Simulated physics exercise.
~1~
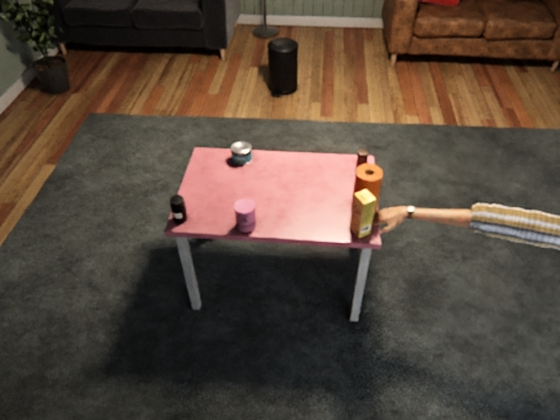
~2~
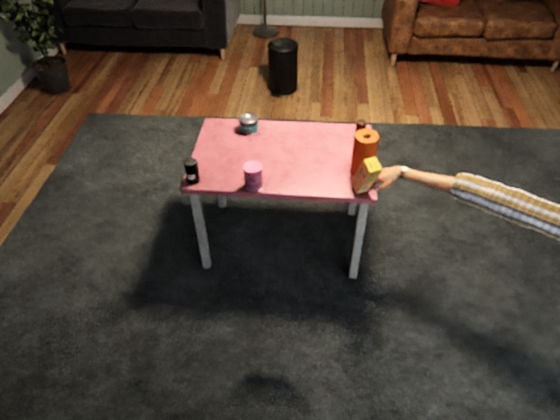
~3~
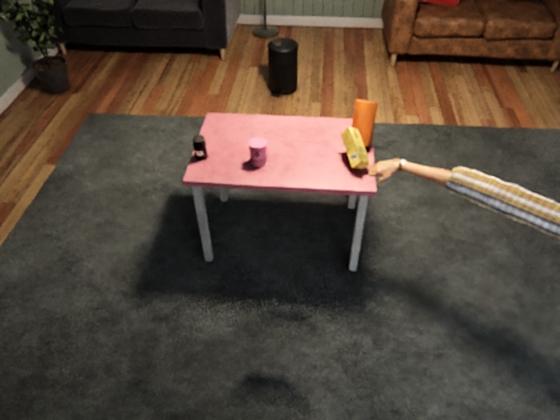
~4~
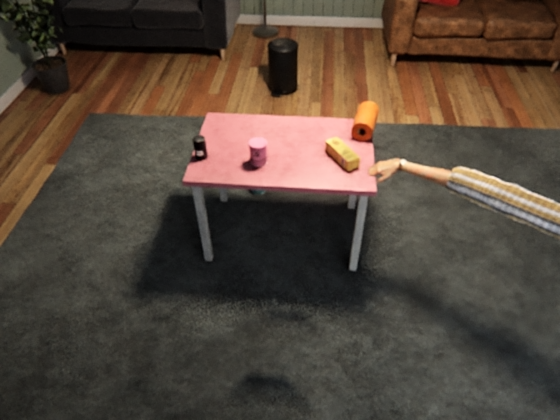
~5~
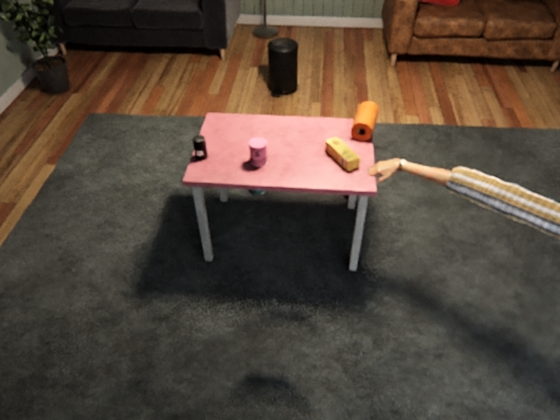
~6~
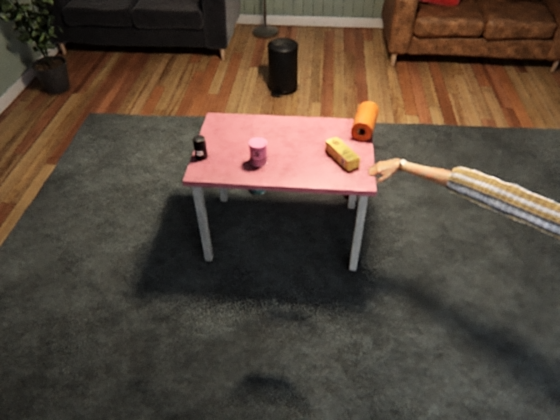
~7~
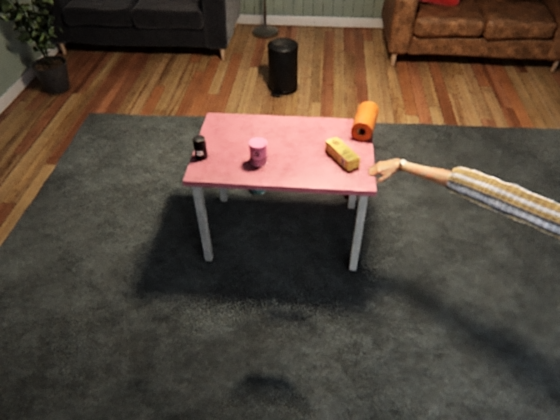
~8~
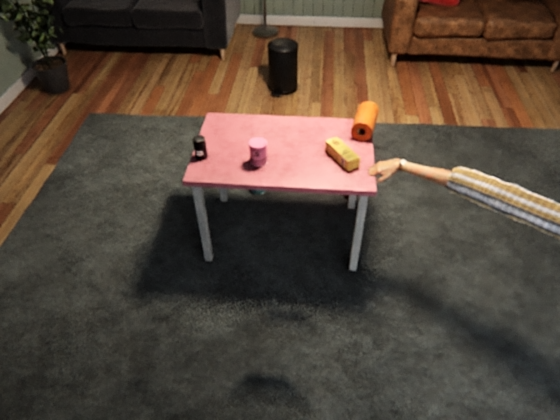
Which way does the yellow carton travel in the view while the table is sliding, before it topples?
The yellow carton moves up in the view, carried away from the viewer along with the table.
